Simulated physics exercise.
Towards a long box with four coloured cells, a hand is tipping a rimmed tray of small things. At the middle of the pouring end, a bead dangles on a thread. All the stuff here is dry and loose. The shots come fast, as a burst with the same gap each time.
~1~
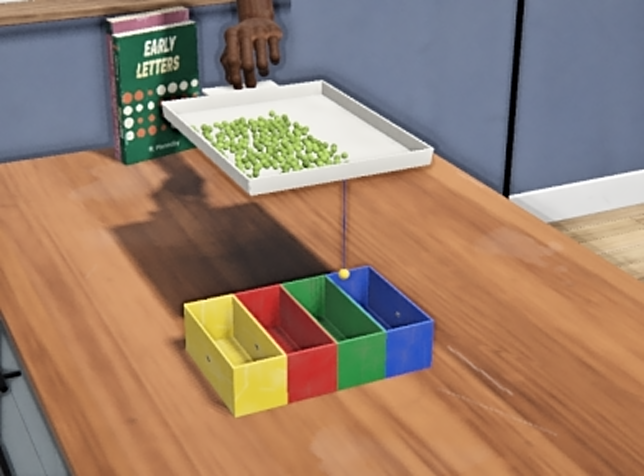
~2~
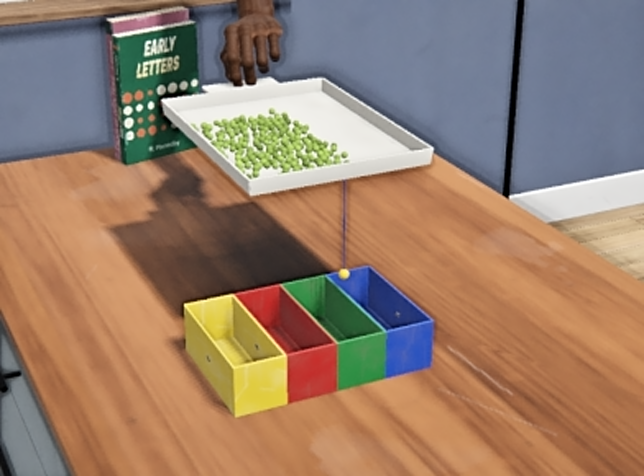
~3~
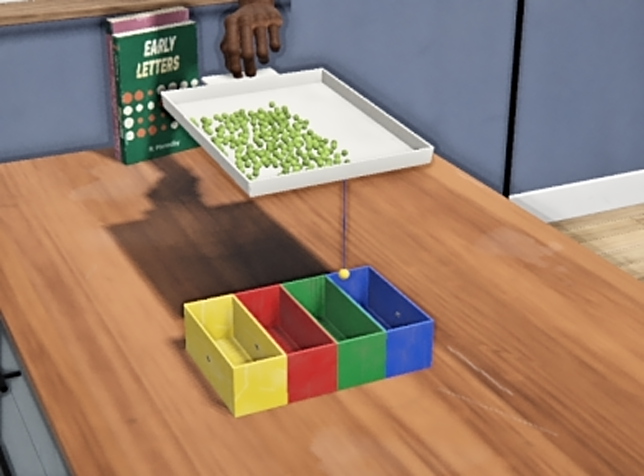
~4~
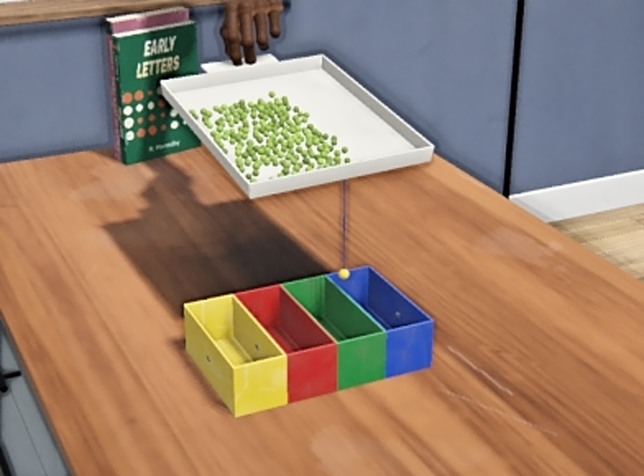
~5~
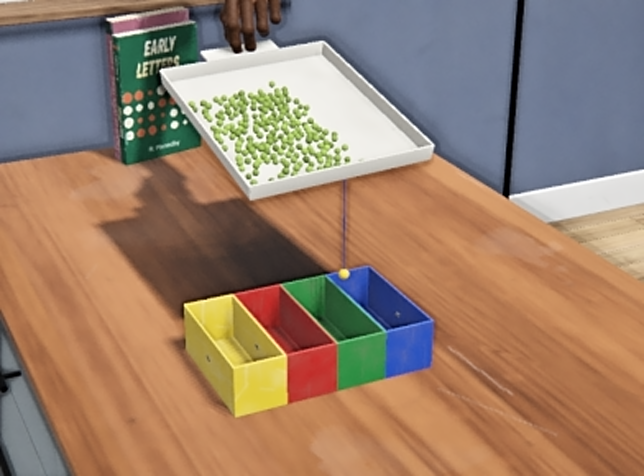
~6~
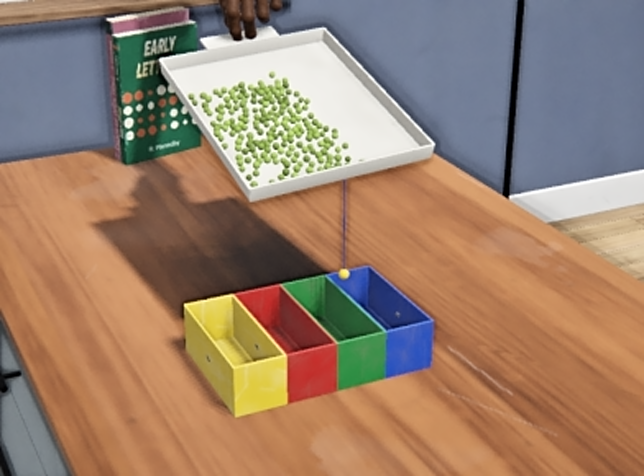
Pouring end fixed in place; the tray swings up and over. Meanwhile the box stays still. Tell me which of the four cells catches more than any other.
I would say the red cell.
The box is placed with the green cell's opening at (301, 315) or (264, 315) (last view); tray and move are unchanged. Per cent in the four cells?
Estimates in order: 100 percent, 90 percent.
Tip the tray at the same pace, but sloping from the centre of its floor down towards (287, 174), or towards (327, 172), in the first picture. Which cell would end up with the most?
First try: That red cell; second try: The red cell.
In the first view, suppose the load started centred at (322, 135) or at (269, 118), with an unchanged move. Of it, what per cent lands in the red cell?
The first start gives 40 percent and the second 60 percent.
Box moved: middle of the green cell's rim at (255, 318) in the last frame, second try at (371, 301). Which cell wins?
The green cell, then the yellow one.
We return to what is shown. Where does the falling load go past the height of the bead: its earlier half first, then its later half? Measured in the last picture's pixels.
Early-half point (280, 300); late-half point (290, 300).
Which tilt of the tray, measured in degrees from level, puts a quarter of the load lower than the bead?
Somewhere near 105°.
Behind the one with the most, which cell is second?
The one in second place is that green cell.
Just after the last frame, tray tipped steeply; almost all on the tray; just a few in the red cell; just a few falling or outside the box.
A moment on, tray tipped right over; almost all on the tray; just a few in the red cell; just a few falling or outside the box.
Further on, tray tipped past a quarter turn; roughly two thirds in the red cell; roughly a quarter in the green cell; about a tenth in the yellow cell; about a tenth in the blue cell; just a few falling or outside the box.
When it is over, tray tipped past a quarter turn; roughly two thirds in the red cell; roughly a quarter in the green cell; about a tenth in the yellow cell; about a tenth in the blue cell; just a few outside the box.
